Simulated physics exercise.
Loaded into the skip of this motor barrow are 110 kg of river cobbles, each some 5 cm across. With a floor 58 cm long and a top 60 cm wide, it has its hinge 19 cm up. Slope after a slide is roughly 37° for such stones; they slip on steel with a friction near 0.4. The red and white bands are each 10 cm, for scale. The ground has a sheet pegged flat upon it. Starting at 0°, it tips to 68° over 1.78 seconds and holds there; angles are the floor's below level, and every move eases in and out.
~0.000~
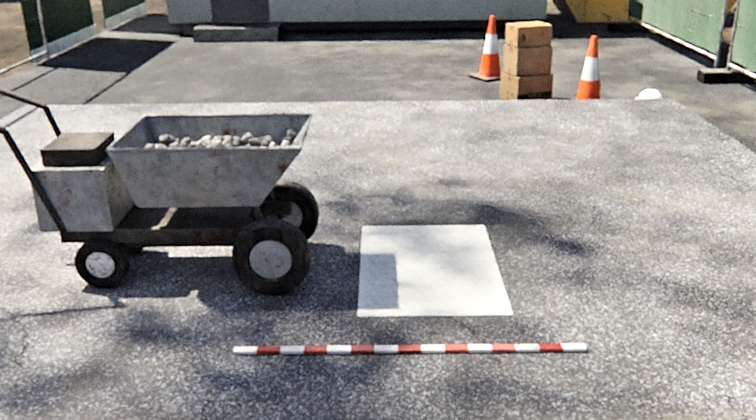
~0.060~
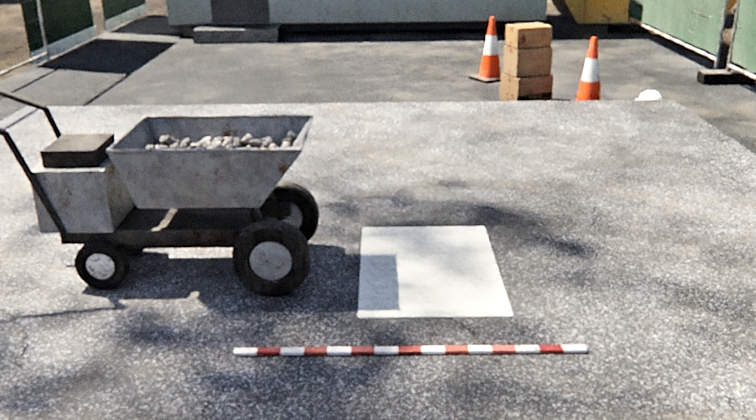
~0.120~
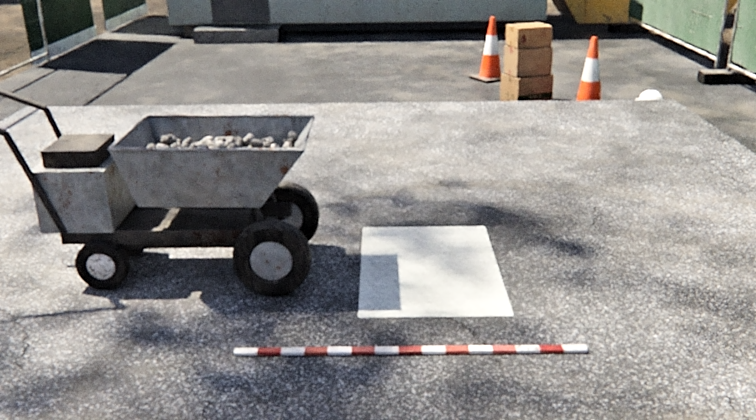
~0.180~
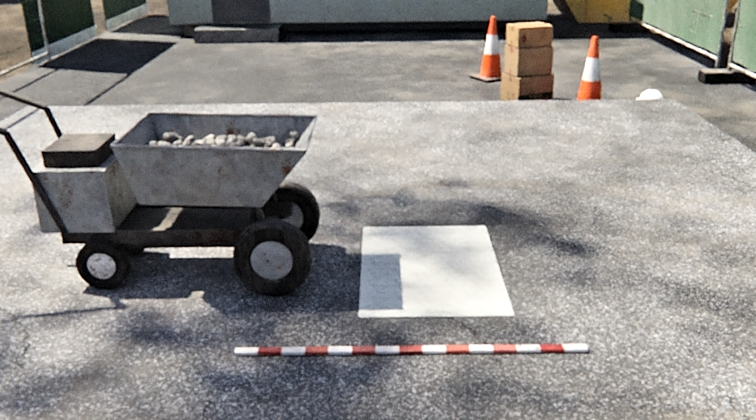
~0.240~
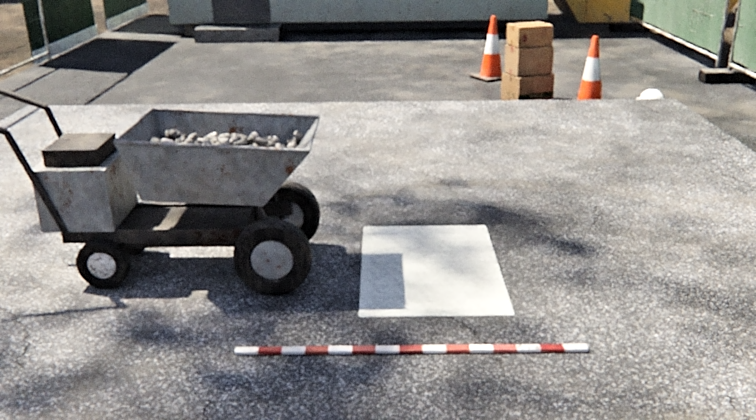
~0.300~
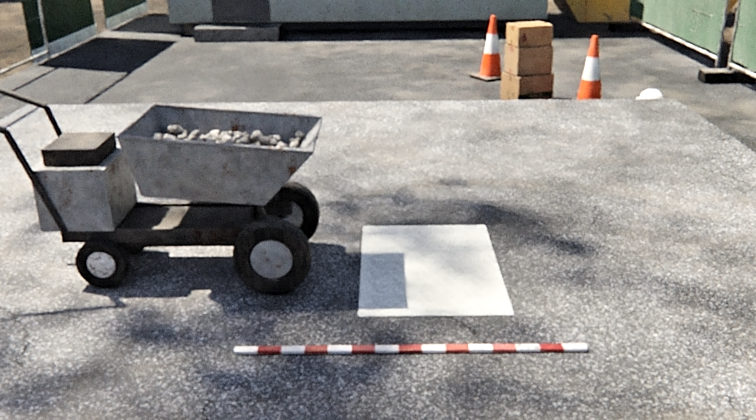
On sunlit grey pavement, a small barrow's skip of stones tilts slightly to the right.
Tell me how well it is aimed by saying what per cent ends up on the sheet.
Around 90 per cent ends up there.
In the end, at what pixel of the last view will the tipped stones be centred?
(425, 258).
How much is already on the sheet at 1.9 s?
Something like 35 in a hundred.
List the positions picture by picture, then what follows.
The first picture shows lip at (301, 149), floor tilted 0°, highest stones at (212, 143).
The second picture shows lip at (302, 150), floor tilted 0°, highest stones at (213, 144); the stones move at 0.1 m/s on average.
In the third picture, the skip is at 1°, its lip at (304, 150); the top of the load is at (214, 144); the stones move at 0.1 m/s on average.
In the fourth picture, the skip is at 2°, its lip at (306, 151); the top of the load is at (207, 142); the stones move at 0.2 m/s on average.
In the fifth picture, the skip is at 3°, its lip at (310, 151); the top of the load is at (198, 139); the stones move at 0.2 m/s on average.
The sixth picture shows lip at (313, 152), floor tilted 5°, highest stones at (201, 136); the stones move at 0.3 m/s on average.
After 1.3 s the floor is at 58°; 100 % in the skip; the foremost stones are at (375, 195).
After 1.9 s the floor is at 68°; 67 % in the skip, 33 % on the sheet; the foremost stones are at (478, 264).
After 2.2 s the floor is at 68°; 36 % in the skip, 59 % on the sheet, 5 % off the sheet elsewhere; the foremost stones are at (550, 266).
After 4.2 s the floor is at 68°; 1 % in the skip, 1 % short of the sheet, 88 % on the sheet, 10 % off the sheet elsewhere; the foremost stones are at (603, 274).
